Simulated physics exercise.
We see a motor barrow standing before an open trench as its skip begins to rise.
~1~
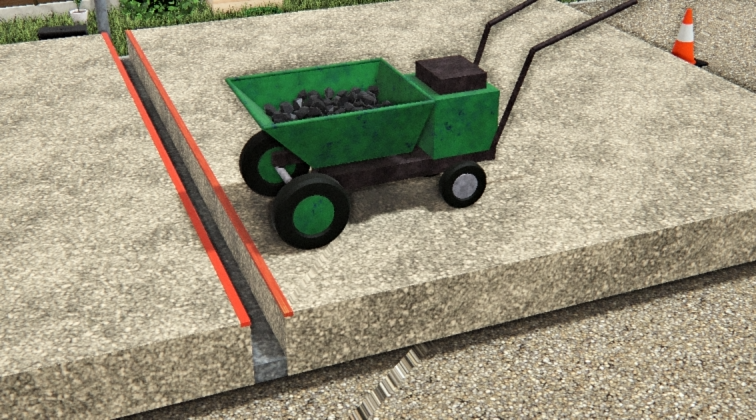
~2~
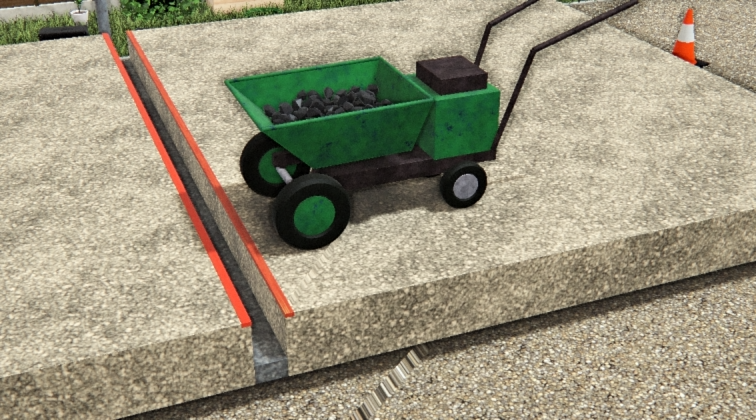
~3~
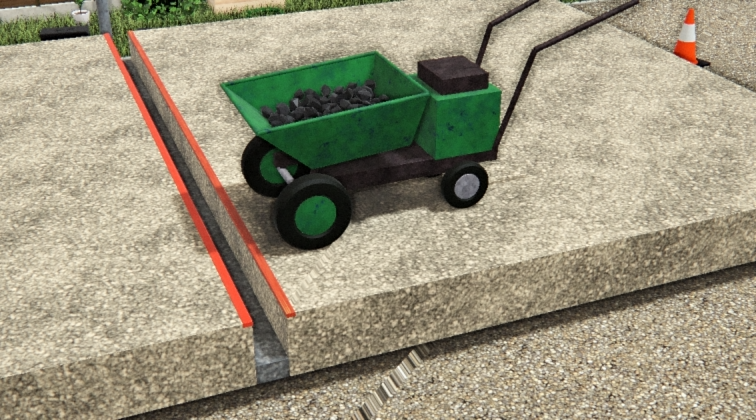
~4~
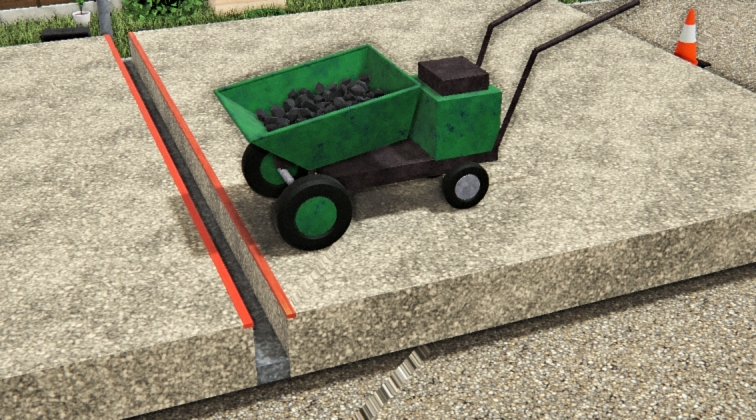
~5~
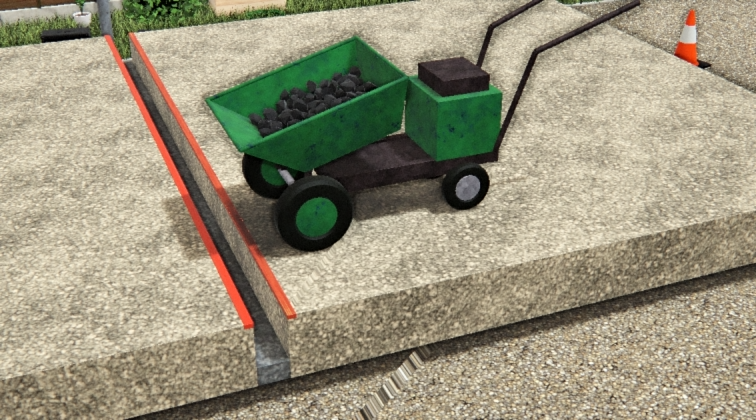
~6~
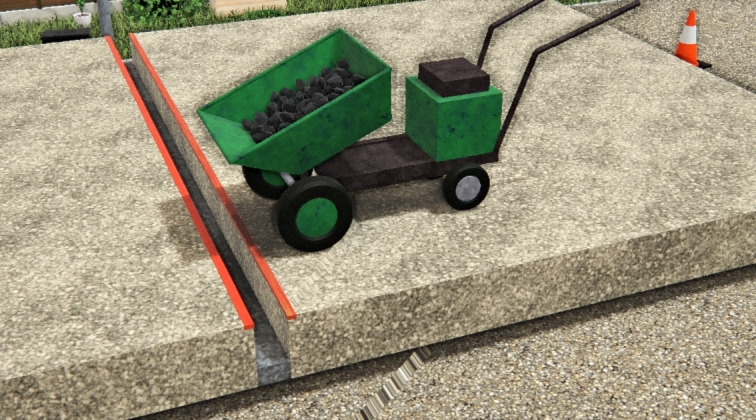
On a concrete slab, a green barrow's skip of dark lumps tilts steadily leftward beside a trench.
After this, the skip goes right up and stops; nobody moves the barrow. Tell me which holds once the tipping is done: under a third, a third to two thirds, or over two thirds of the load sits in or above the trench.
It is under a third.
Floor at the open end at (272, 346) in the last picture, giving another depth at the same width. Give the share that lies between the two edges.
About 0 percent.
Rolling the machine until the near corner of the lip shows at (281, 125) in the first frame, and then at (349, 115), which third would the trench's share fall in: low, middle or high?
Under a third; in the middle band.
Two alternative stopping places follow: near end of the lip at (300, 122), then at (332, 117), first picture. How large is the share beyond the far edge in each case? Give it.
In order, 40 % followed by 20 %.
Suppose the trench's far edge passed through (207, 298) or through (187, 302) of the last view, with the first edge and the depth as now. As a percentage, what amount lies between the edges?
I'd say some 20 in a hundred, followed by 80 in a hundred.
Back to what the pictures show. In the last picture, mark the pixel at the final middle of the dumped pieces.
Last view, resting centre - approx. (143, 248).
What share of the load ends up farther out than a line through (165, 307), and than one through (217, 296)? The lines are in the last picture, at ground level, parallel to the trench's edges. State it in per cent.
In order: 30 per cent, then 70 per cent.
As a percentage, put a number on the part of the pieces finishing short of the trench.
0 per cent.
Shortly afterwards, skip tipped steeply; the whole lot in the skip.
Next, skip tipped right over; near half in the skip; near a third beyond it; only a few falling.
Some moments later, skip tipped right over; near a third in the skip; near two thirds beyond it.
In the end, skip tipped right over; near a third in the skip; none at all in or heaped over the trench; near two thirds beyond it.
